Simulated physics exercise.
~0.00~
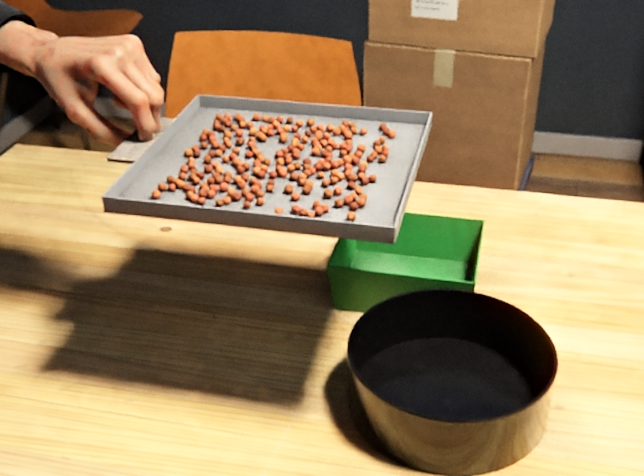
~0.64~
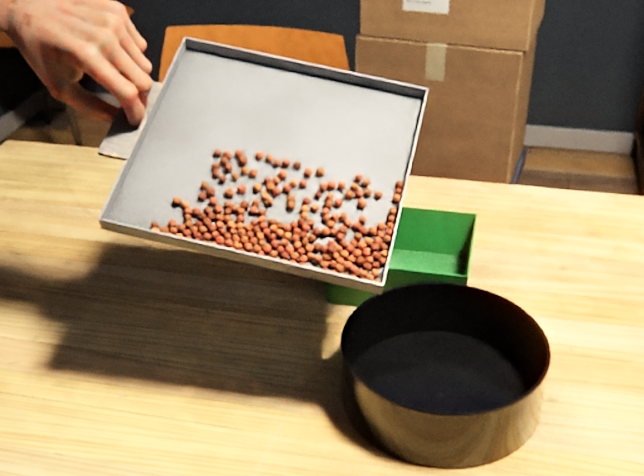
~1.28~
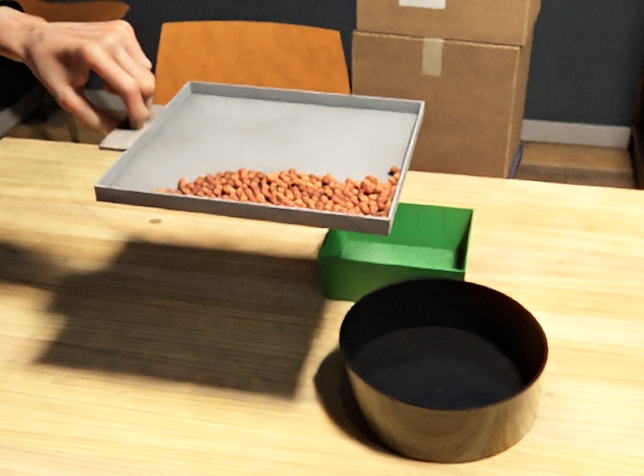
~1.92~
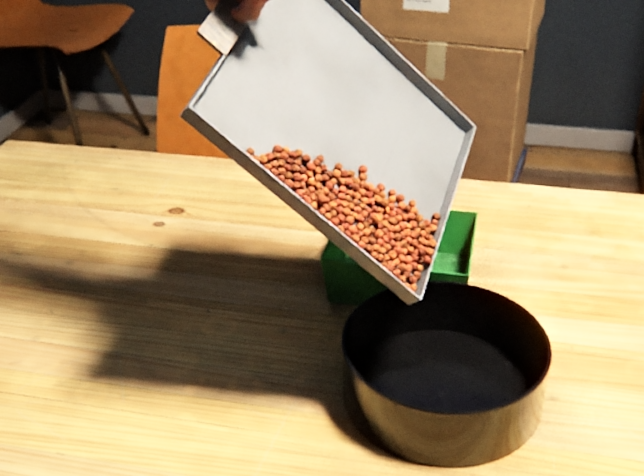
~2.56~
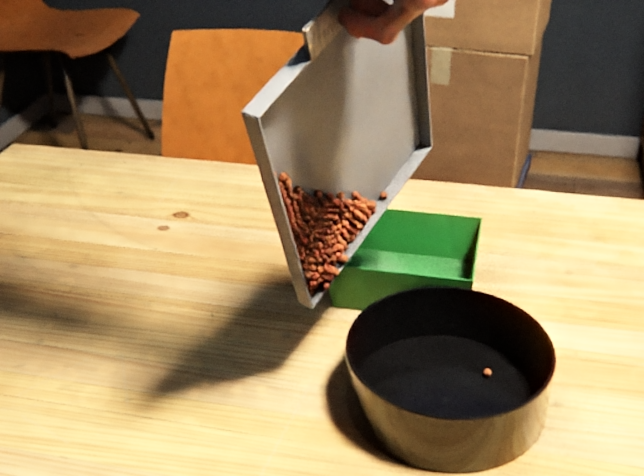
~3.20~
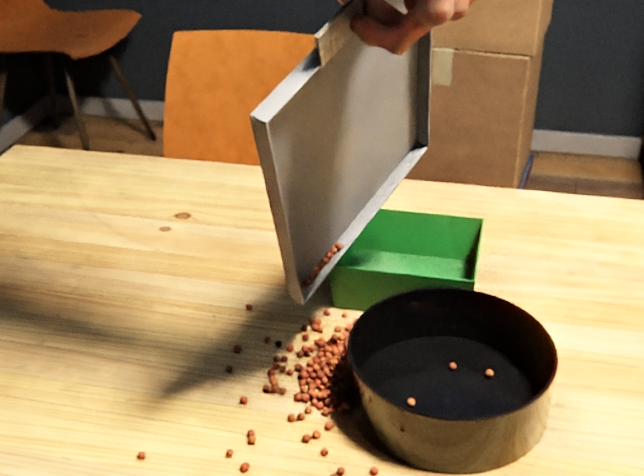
On a pale wooden table, seen from slightly above with an orange chair and cardboard boxes behind, a hand holds a shallow grey tray scattered with small reddish-brown clay pellets. A green tin and a round black pot stand below to the right. The hand tips the tray and the pellets slide to its lower edge, then brings it back level. It then moves the tray right and up, tilting it steeply until it stands on edge. The pellets pour off, and most end up scattered on the table beside the pot, with a few in the pot and a few still in the tray.
